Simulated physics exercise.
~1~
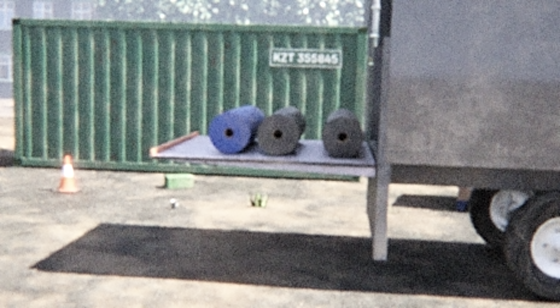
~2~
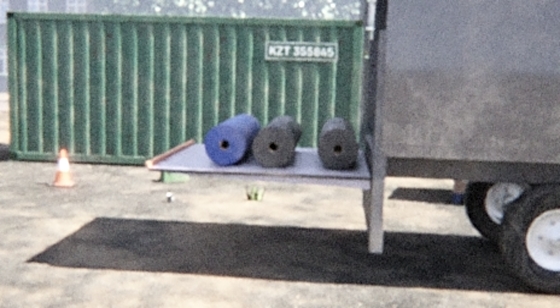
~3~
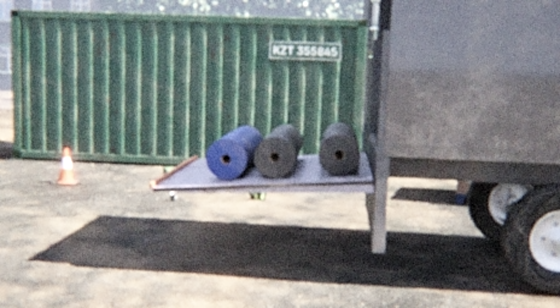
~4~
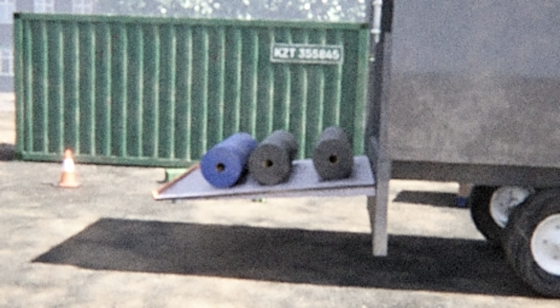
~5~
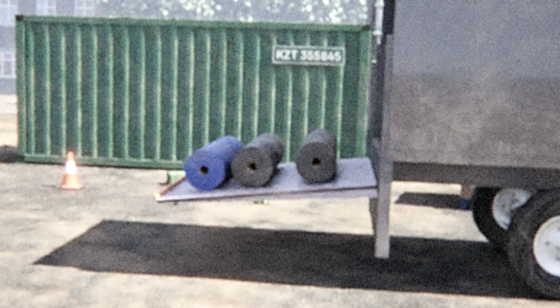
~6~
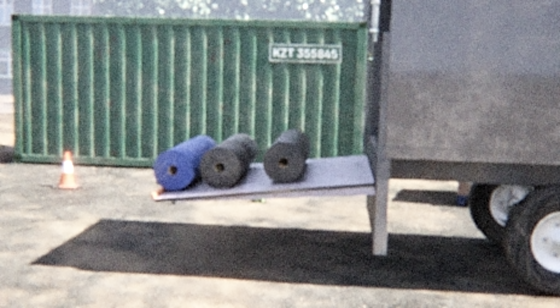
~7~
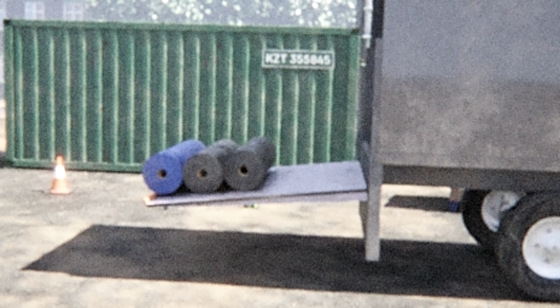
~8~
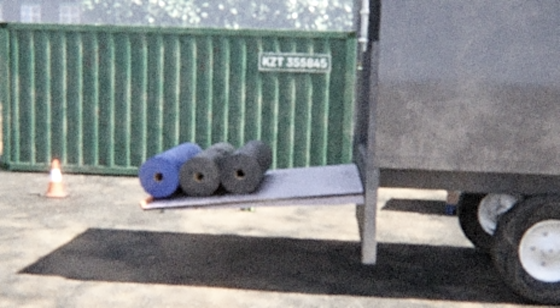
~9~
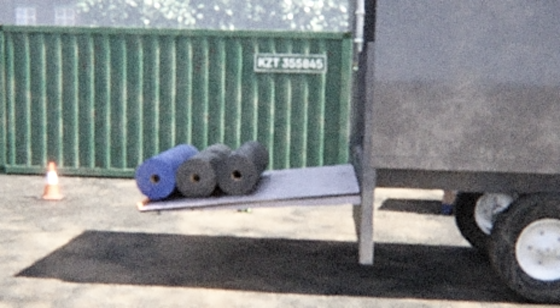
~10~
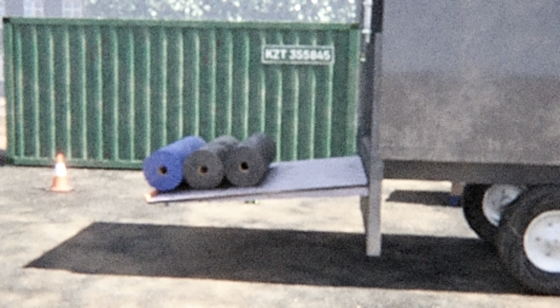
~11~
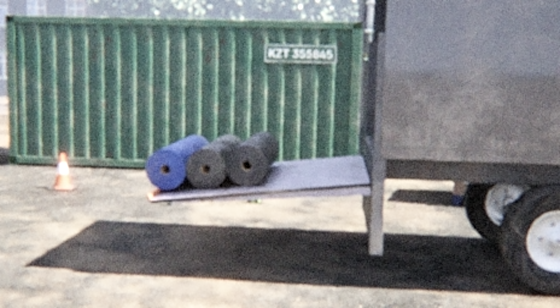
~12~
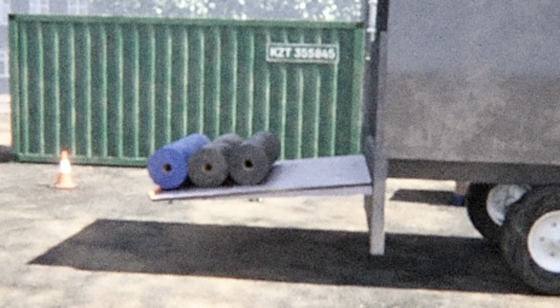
Van tail-lift platform sinking and tilting left, its blue roll and two dark rolls rolling to the edge and resting there together.
